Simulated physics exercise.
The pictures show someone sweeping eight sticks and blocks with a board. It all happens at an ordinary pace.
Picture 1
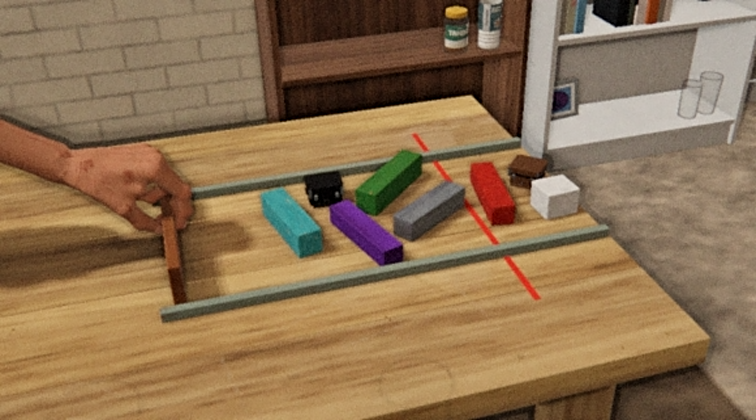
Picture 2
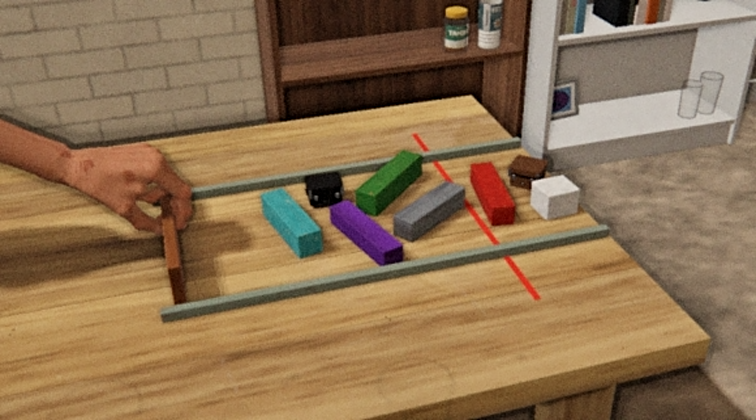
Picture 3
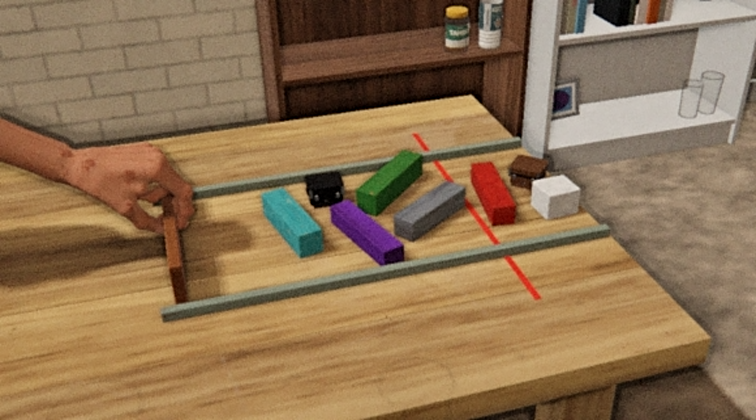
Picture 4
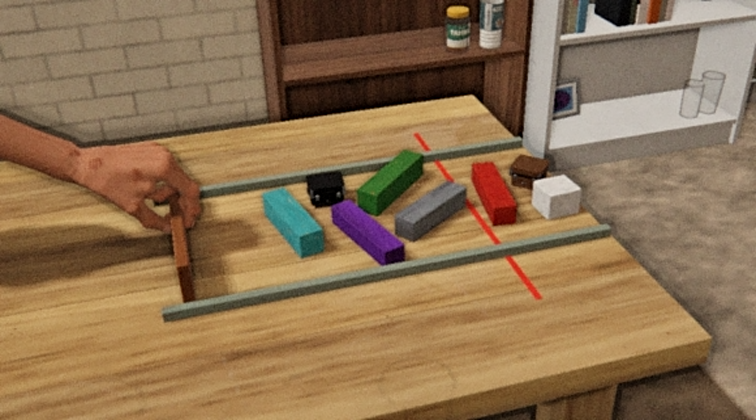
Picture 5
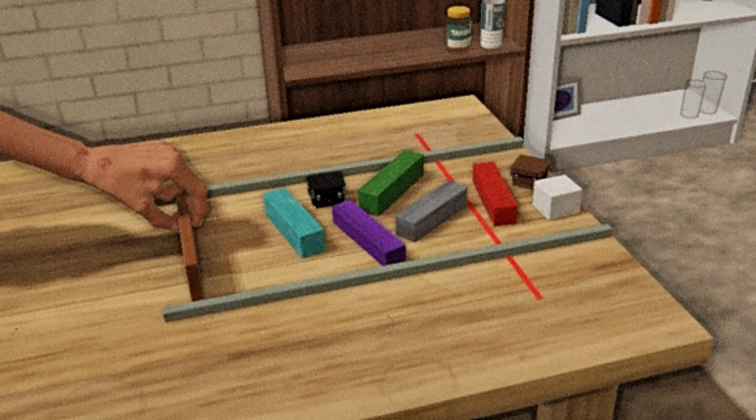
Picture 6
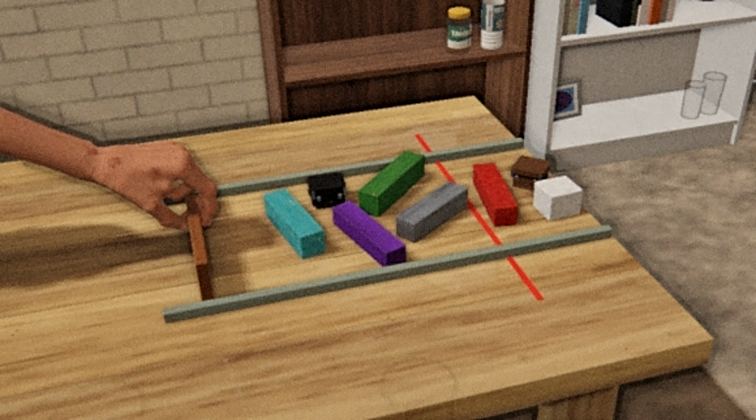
A hand sliding a brown board slightly to the right between two rails on a wooden table, the coloured blocks ahead staying still.
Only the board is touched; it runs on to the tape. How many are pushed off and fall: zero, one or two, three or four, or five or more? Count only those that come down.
The number that fall off is one or two.
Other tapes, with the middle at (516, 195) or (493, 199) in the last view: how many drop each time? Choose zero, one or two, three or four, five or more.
The falls would be 3 or 4; 3 or 4.
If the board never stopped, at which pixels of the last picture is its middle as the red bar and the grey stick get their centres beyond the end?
Near (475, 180) and (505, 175).
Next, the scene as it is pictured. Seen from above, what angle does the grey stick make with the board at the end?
Near 20 degrees.
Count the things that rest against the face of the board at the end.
In contact: 2.
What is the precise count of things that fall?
The count is 2.
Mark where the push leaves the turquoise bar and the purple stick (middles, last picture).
The turquoise bar stops around (480, 192); the purple stick around (518, 212).
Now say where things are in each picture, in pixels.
White block (555, 197); brown case (528, 173); red bar (491, 193); board (171, 232); tape (465, 202), in the first picture.
Brown case (528, 174); grey stick (430, 211), in the second picture.
Red bar (492, 192); green bar (391, 182), in the third picture.
White block (556, 197); board (179, 231), in the fourth picture.
Brown case (530, 174); turquoise bar (293, 222), in the fifth picture.
White block (558, 198); brown case (531, 174); red bar (494, 193); board (196, 229); tape (468, 203), in the sixth picture.
A little later, none off yet; white block at rest near (558, 198); brown case at rest near (531, 174); red bar at rest near (494, 193).
Next, none off yet; white block moving near (564, 198); brown case shifted about its own width near (552, 171); red bar shifted a little near (528, 189).
When it is over, the number that fall off is one or two; down, brown case and white block.
